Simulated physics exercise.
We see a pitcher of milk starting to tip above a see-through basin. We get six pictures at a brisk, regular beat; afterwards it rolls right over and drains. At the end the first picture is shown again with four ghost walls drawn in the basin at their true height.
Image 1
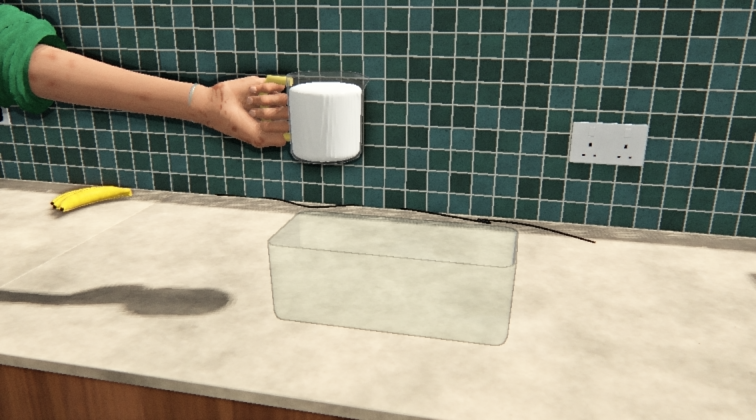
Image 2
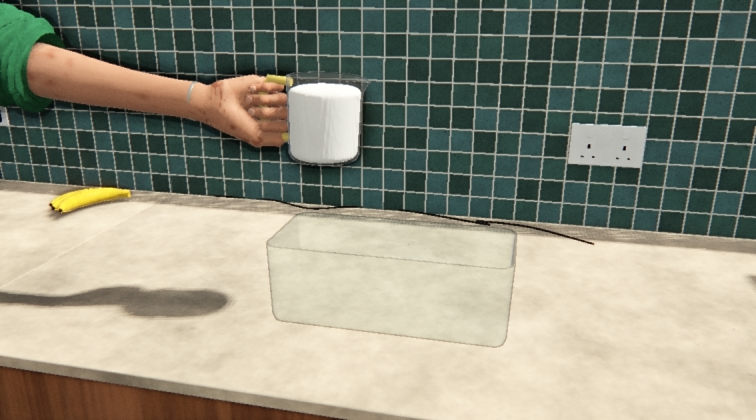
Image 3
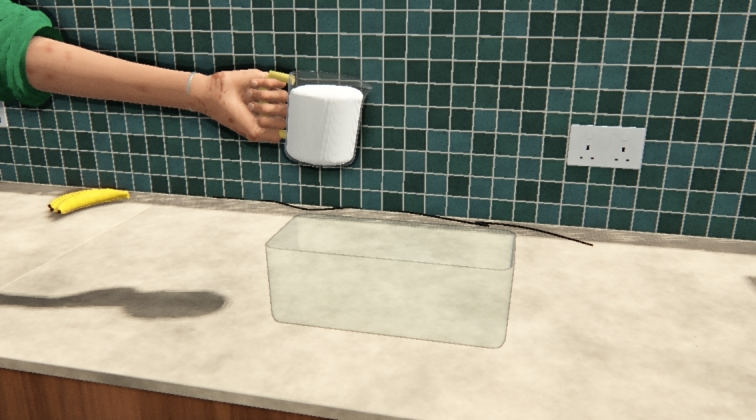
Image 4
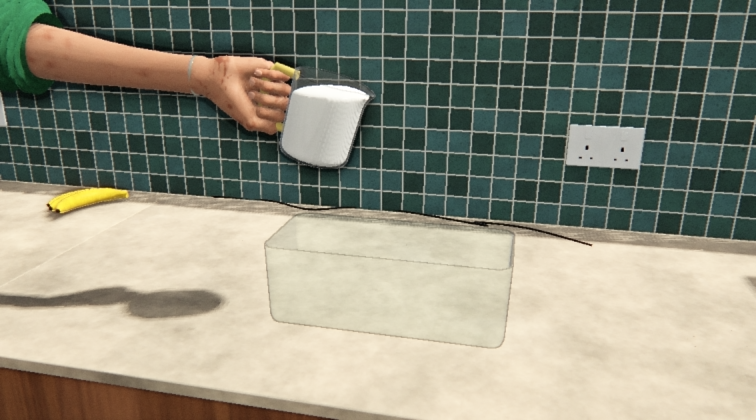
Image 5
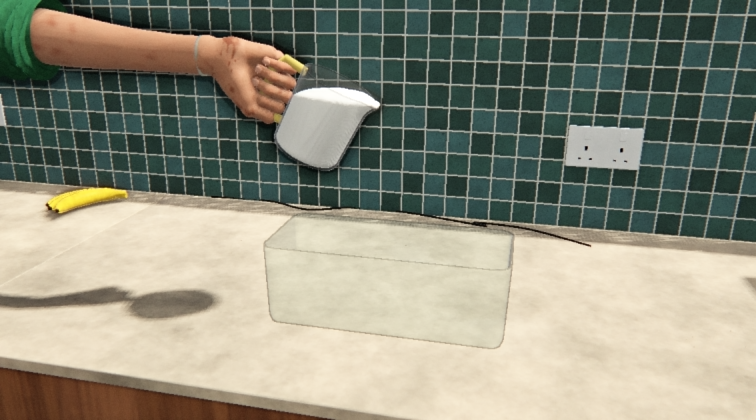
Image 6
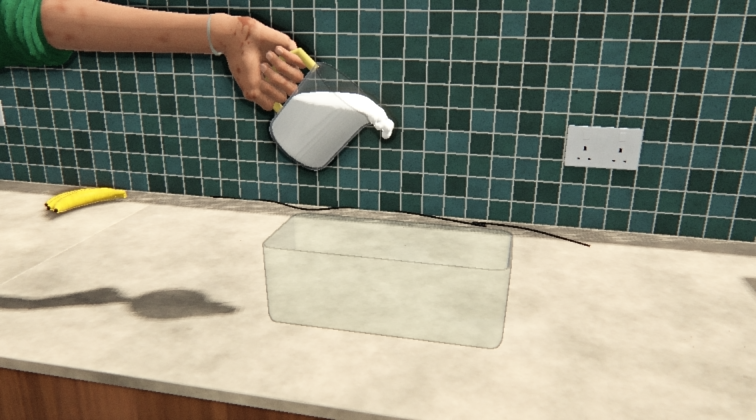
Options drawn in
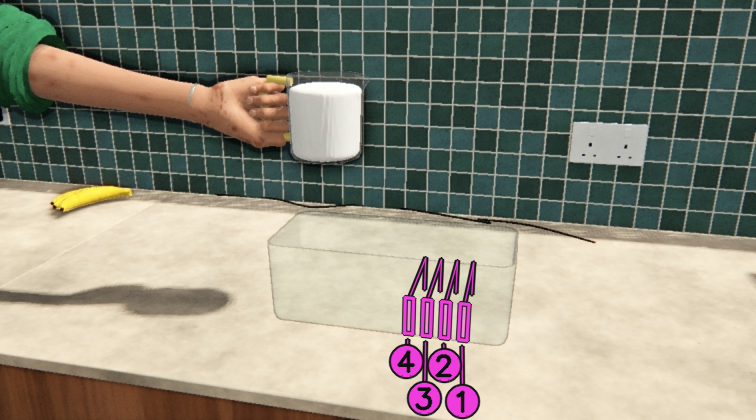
On a pale kitchen counter against green tiles, a hand reaching in from the left holds a clear pitcher of white milk upright above a see-through basin, with bananas lying nearby. The hand gradually tilts the pitcher rightward, and milk slides to the lip, then begins curling over it.
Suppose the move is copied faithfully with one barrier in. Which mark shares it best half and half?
Position 4.
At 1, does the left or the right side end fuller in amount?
The left side.
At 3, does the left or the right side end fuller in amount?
The left side.
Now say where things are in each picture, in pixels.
Upright, lip at (368, 79); basin from (275, 315) to (507, 344); nothing has left yet.
Upright, lip at (368, 82); nothing has left yet.
Tipped about 7°, lip at (370, 88); nothing has left yet.
Tipped about 16°, lip at (374, 96); nothing has left yet.
Tipped about 28°, lip at (377, 108); nothing has left yet.
Tipped about 41°, lip at (377, 121); milk is over the lip, down to (387, 136).
On the marked copy, 1 at (462, 346); 2 at (443, 344); 3 at (425, 342); 4 at (407, 339).
For position 1, about 93 % ends left of the wall and 5 % right of it.
For position 2, about 90 % ends left of the wall and 5 % right of it; 5 % is lost outside.
For position 3, about 80 % ends left of the wall and 14 % right of it; 5 % is lost outside.
For position 4, about 49 % ends left of the wall and 49 % right of it.
